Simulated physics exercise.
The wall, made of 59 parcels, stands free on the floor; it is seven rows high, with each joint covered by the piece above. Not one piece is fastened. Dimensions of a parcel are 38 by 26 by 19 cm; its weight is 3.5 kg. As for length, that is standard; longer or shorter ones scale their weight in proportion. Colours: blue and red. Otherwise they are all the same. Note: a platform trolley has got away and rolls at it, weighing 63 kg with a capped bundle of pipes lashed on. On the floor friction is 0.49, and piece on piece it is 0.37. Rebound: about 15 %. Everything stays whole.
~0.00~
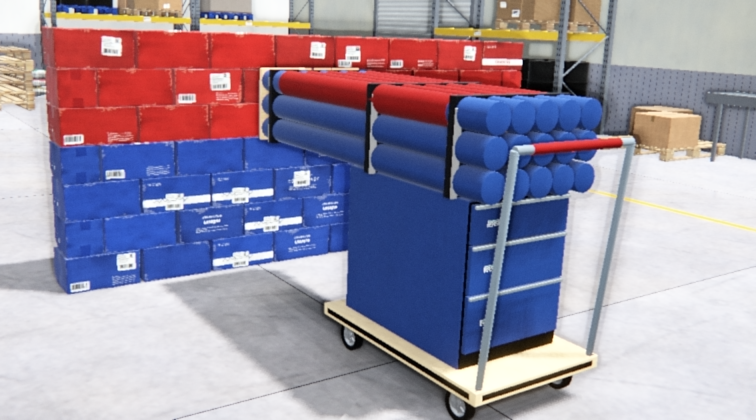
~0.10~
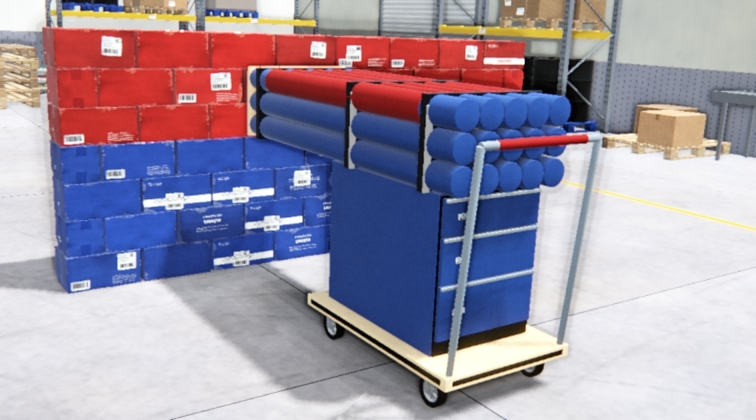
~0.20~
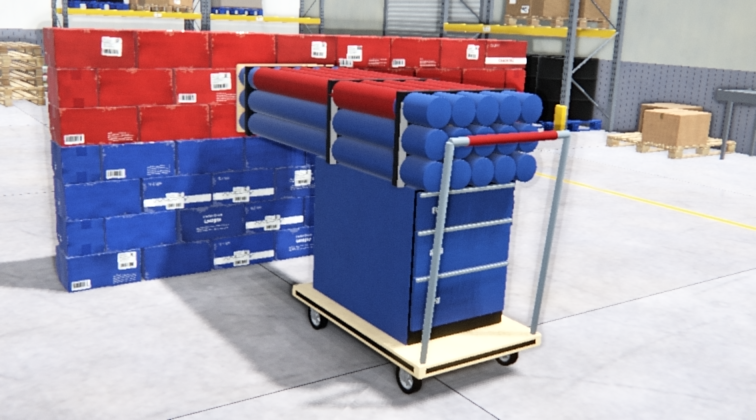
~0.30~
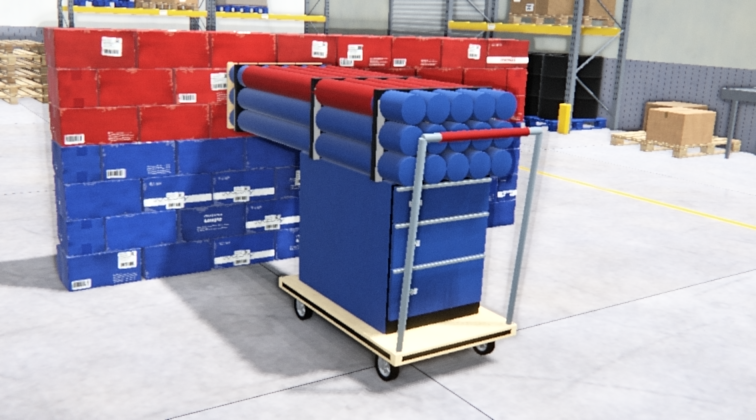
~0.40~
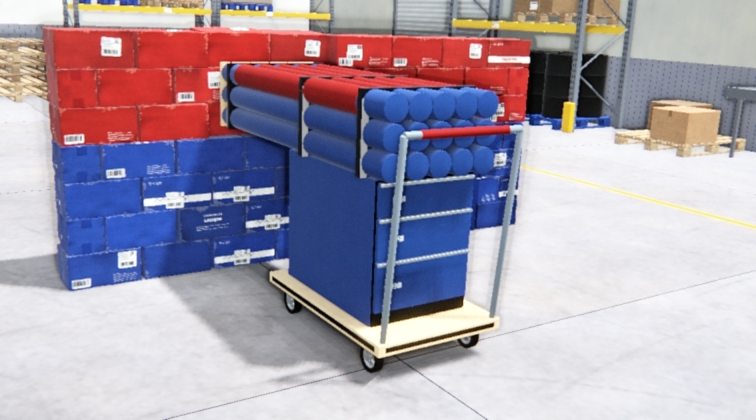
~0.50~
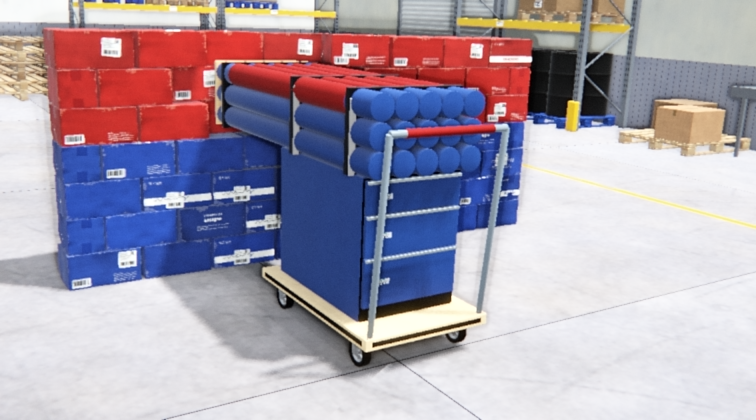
In a warehouse, a loaded trolley with a blue cabinet and long blue and red rolls rolled leftward to a wall of red and blue boxes, and its load nudged some upper red ones slightly.
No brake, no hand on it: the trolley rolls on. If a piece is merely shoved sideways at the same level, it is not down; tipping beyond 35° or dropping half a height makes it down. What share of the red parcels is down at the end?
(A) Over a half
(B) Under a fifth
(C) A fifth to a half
C, A fifth to a half.
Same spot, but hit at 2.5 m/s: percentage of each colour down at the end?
Result - blue: 0%; red: 40%.
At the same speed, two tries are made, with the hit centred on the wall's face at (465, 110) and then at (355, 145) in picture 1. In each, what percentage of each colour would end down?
For blue it's 20 then 0 per cent, for red 40 then 0 per cent.
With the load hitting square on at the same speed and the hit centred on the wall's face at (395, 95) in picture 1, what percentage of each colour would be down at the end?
Down at the end: Blue 0 percent, red 40 percent.
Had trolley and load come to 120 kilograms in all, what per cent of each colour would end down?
In that case blue comes to 0 and red to 40 percent.
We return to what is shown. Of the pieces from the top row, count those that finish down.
That row gives 4 in all.
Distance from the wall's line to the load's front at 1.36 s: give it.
Roughly 40 cm past it.
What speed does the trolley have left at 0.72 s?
0.4 m/s, roughly.
After 0.72 s, load 26 cm past the wall's line, still rolling; none of the 25 red parcels down (0 of 59 in all colours); top red parcel 18° from how it stood.
After 0.98 s, load 32 cm past the wall's line, still rolling; 9 of the 25 red parcels down (9 of 59 in all colours); top red parcel 63° from how it stood, 34 cm lower.
After 1.36 s, load 39 cm past the wall's line, still rolling; 9 of the 25 red parcels down (9 of 59 in all colours); top red parcel on its side.
In the end (2.1 s), load 44 cm past the wall's line, stopped; 9 of the 25 red parcels down (9 of 59 in all colours); top red parcel on its side; top blue parcel unmoved. That is 36 per cent. From the last view, middles, top red parcel near (211, 190), top blue parcel near (76, 160).
